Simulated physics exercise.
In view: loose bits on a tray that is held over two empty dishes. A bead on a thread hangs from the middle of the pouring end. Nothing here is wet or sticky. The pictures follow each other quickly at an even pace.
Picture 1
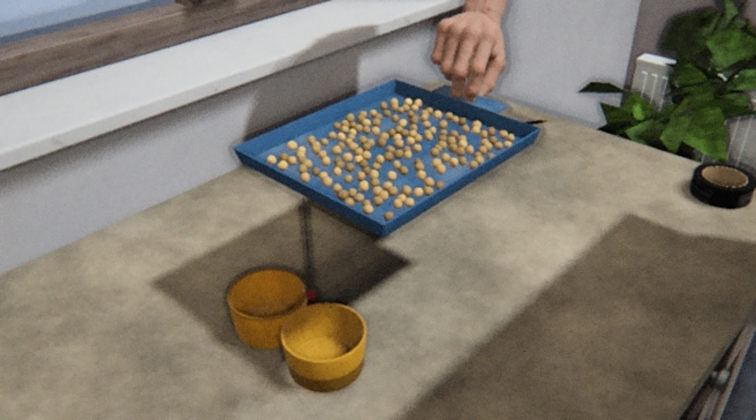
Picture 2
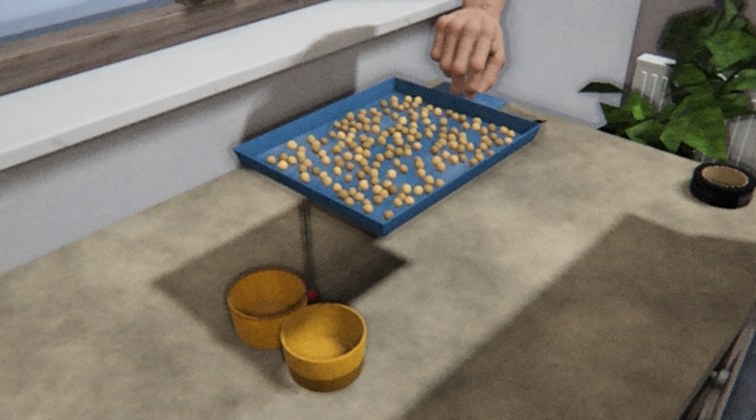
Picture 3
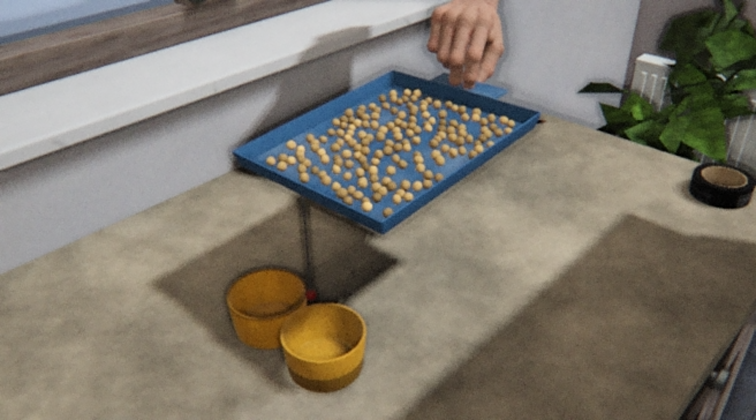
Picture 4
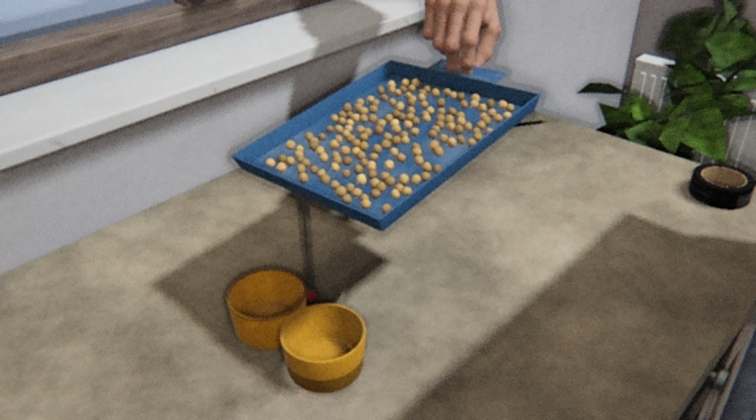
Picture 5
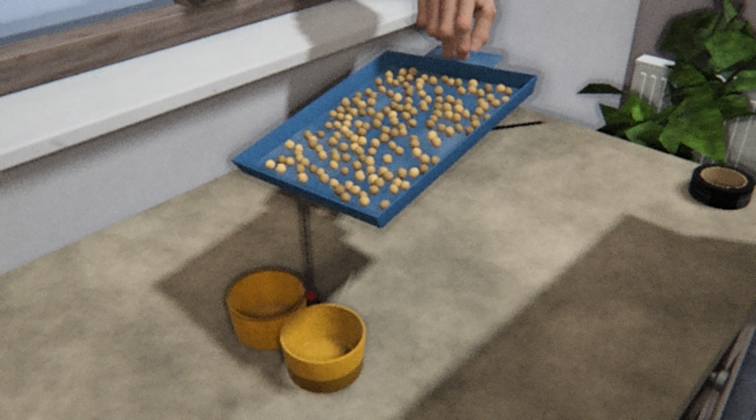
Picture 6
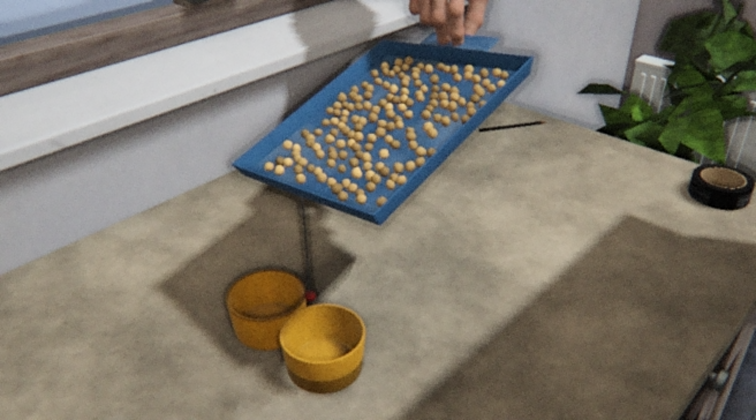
In the video, a hand grips the far end of a blue tray of dried chickpeas above two empty yellow dishes on a countertop, then gradually raises that end, tilting the tray toward its near left corner.
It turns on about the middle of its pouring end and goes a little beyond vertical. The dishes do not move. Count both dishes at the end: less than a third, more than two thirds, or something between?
They take between a third and two thirds between them.
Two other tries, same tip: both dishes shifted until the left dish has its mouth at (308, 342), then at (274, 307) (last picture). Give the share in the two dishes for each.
The first gives 0 %, the second 40 %.
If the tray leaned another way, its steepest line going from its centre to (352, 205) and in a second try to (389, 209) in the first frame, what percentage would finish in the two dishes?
Roughly 30 per cent, and 30 per cent.
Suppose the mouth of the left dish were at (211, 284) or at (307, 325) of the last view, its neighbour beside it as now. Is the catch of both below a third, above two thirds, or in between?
First one to two thirds, then under a third.
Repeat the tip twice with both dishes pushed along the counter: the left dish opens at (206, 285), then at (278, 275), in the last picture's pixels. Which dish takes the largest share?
At the first place right, at the second the left-hand dish.
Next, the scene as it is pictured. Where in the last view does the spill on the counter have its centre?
Near (220, 319).
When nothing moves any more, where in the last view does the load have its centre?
Roughly at (256, 323).
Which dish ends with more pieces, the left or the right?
That is the left-hand dish.
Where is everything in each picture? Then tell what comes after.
In the first frame, corners of the pouring end near (240, 147) and (384, 220), level; middle of the load near (390, 150), dried chickpeas; left dish near (238, 326); right dish near (294, 368); bead on its thread near (311, 295).
In the second frame, corners of the pouring end near (239, 148) and (383, 219), level; middle of the load near (390, 148).
In the third frame, corners of the pouring end near (239, 151) and (382, 218), tipped barely, lowest at the left corner; middle of the load near (389, 144).
In the fourth frame, corners of the pouring end near (238, 154) and (379, 215), tipped a little, lowest at the left corner; middle of the load near (387, 137).
In the fifth frame, corners of the pouring end near (237, 158) and (377, 212), tipped a little, lowest at the left corner; middle of the load near (385, 130).
In the sixth frame, corners of the pouring end near (237, 162) and (374, 210), tipped clearly, lowest at the left corner; middle of the load near (382, 124); left dish near (237, 327); right dish near (292, 369).
Shortly afterwards, tray tipped steeply; all but a few on the tray; only a few in the air.
Next, tray tipped right over; the bulk on the tray; only a few in the left dish; a little outside both.
Some moments later, tray tipped past a quarter turn; only a few in the right dish; near half in the left dish; near half outside both.
In the end, tray tipped past a quarter turn; only a few in the right dish; near half in the left dish; near half outside both.
